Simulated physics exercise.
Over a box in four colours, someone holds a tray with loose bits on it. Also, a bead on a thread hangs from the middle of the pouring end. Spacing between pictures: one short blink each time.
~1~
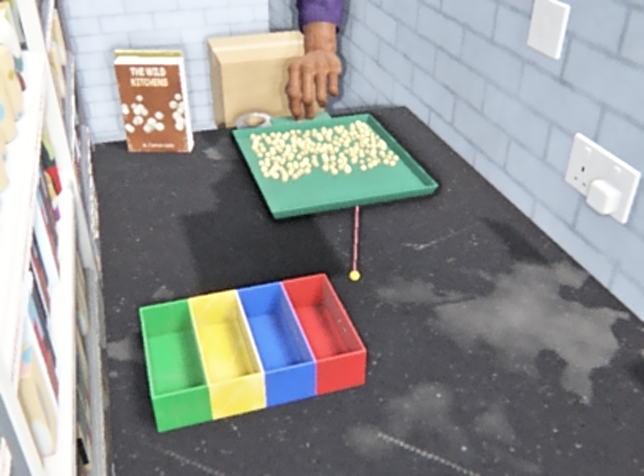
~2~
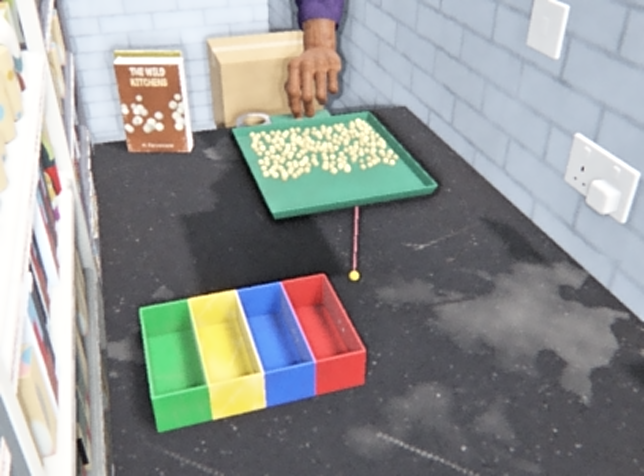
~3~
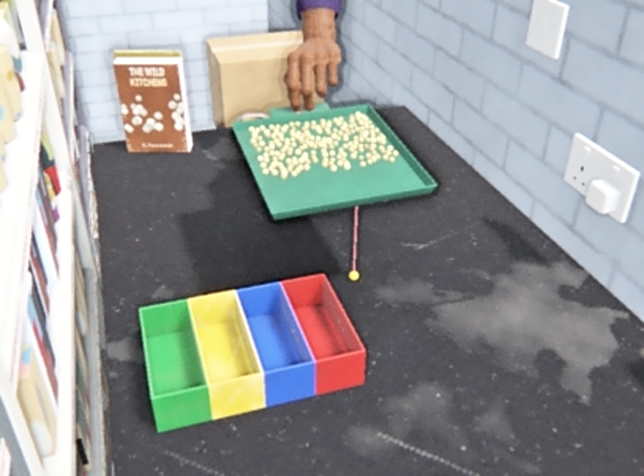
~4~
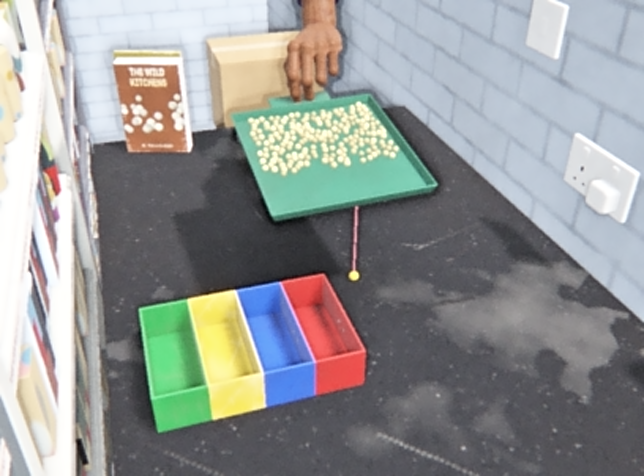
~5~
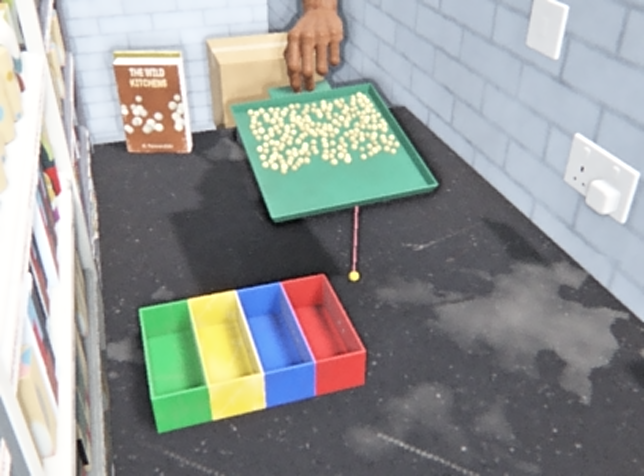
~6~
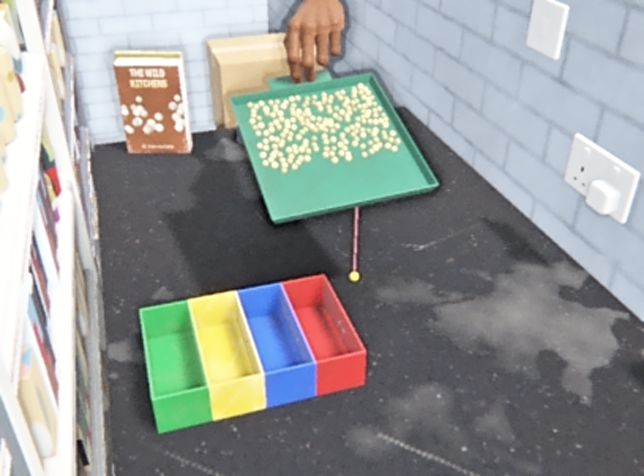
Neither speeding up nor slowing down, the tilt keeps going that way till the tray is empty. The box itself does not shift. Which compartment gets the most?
The red compartment.
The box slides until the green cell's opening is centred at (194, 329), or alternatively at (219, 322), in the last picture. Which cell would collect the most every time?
The blue cell; the blue one.
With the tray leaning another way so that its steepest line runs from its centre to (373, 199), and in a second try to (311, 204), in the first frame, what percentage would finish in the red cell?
Close to 0 percent first and close to 40 percent second.
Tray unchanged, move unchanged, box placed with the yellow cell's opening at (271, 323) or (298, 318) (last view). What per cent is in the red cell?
You'd get 30 in a hundred first and 10 in a hundred after that.
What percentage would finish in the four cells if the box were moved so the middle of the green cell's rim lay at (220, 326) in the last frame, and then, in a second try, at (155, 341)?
Roughly 90 % and then 60 %.
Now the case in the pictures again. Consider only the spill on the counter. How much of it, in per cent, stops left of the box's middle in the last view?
It comes to near 0 percent of the spill.
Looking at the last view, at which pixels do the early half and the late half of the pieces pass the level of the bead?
The opening part goes through (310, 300); what follows goes through (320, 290).
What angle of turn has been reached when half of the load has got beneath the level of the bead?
Roughly 85 degrees of tilt.
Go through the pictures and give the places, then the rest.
The first frame shows corners of the pouring end (276, 209) and (432, 184), level; middle of the load (325, 148), soya beans; bead on its thread (354, 276); green cell (183, 405); yellow cell (238, 393); blue cell (290, 381); red cell (340, 369).
The second frame shows corners of the pouring end (275, 209) and (432, 184), level; middle of the load (324, 147).
The third frame shows corners of the pouring end (275, 210) and (432, 184), tipped barely, lowest at the left corner; middle of the load (324, 142).
The fourth frame shows corners of the pouring end (275, 212) and (432, 183), tipped a little, lowest at the left corner; middle of the load (324, 135).
The fifth frame shows corners of the pouring end (275, 214) and (433, 183), tipped a little, lowest at the left corner; middle of the load (324, 129).
The sixth frame shows corners of the pouring end (275, 216) and (433, 183), tipped clearly, lowest at the left corner; middle of the load (325, 124); green cell (183, 406); yellow cell (238, 394); blue cell (290, 382); red cell (340, 370).
Just after the last frame, tray tipped steeply; roughly two thirds on the tray; about a tenth in the red cell; about a tenth in the blue cell; roughly a quarter falling or outside the box.
A moment on, tray tipped right over; about a tenth on the tray; roughly a third in the red cell; roughly a quarter in the blue cell; roughly a third falling or outside the box.
Further on, tray tipped past a quarter turn; roughly half in the red cell; roughly a quarter in the blue cell; roughly a quarter falling or outside the box.
When it is over, tray tipped past a quarter turn; roughly half in the red cell; roughly a quarter in the blue cell; not one in the green cell; not one in the yellow cell; roughly a quarter outside the box.
